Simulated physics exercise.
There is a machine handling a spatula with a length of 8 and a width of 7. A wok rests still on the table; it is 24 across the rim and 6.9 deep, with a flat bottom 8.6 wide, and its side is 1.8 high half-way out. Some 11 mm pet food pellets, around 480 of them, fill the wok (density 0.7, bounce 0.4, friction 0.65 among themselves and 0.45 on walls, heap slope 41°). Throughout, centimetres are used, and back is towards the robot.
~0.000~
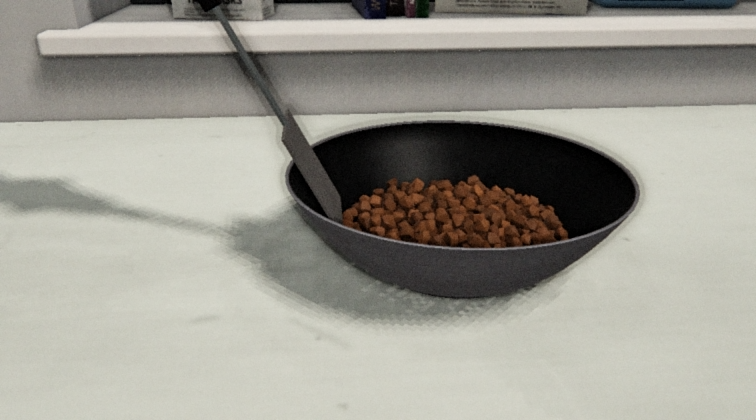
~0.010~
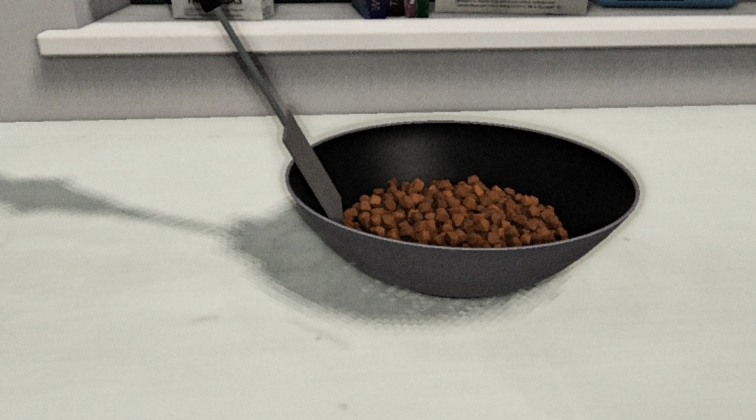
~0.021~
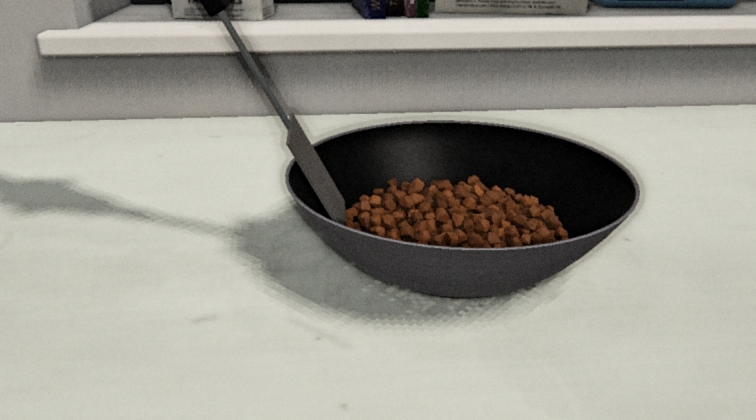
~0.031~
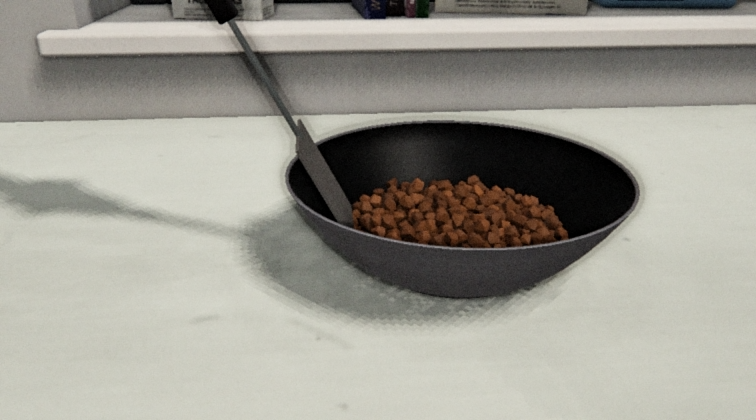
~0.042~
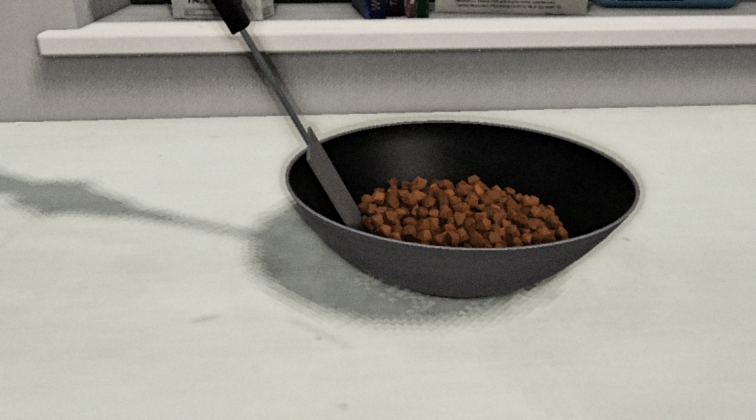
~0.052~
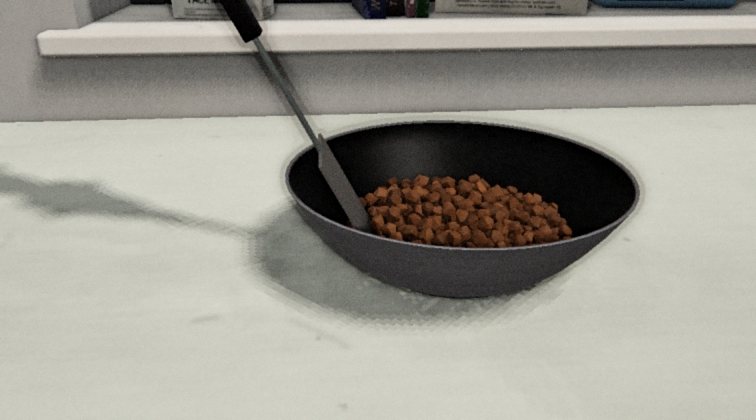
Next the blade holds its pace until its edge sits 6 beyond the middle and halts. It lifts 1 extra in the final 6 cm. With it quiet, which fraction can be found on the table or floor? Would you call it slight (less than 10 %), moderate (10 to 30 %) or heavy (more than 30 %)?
I would call it moderate, 10 to 30 %.
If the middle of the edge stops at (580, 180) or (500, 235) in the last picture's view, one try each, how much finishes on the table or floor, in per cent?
I'd say some 50 per cent, then some 5 per cent.
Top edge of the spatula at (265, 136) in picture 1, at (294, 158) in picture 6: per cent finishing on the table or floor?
I'd put it at roughly 15 per cent.
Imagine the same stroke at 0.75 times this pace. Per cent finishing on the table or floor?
15 %.
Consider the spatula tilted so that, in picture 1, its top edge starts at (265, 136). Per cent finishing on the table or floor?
About 20%.
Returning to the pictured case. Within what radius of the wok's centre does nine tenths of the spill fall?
About 25 cm from the centre.
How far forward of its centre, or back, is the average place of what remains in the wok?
It sits near 4.5 centimetres ahead of centre.
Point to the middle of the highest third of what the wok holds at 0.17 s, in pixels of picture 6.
Centre: Approx. (560, 187) in the last view.
After 0.11 s, sloping 63°, highest piece 7 above the table; 482 in the wok.
After 0.17 s, sloping 63°, highest piece 14 above the table; 479 in the wok, 3 on the blade or in flight.
After 0.40 s, sloping 63°, highest piece 8 above the table; 392 in the wok, 79 on the table or floor, 11 on the blade or in flight.
After 1.45 s, sloping 63°, highest piece 8 above the table; 392 in the wok, 90 on the table or floor.
At rest, 392 in the wok, 90 on the table or floor. That is 19 % on the table or floor.
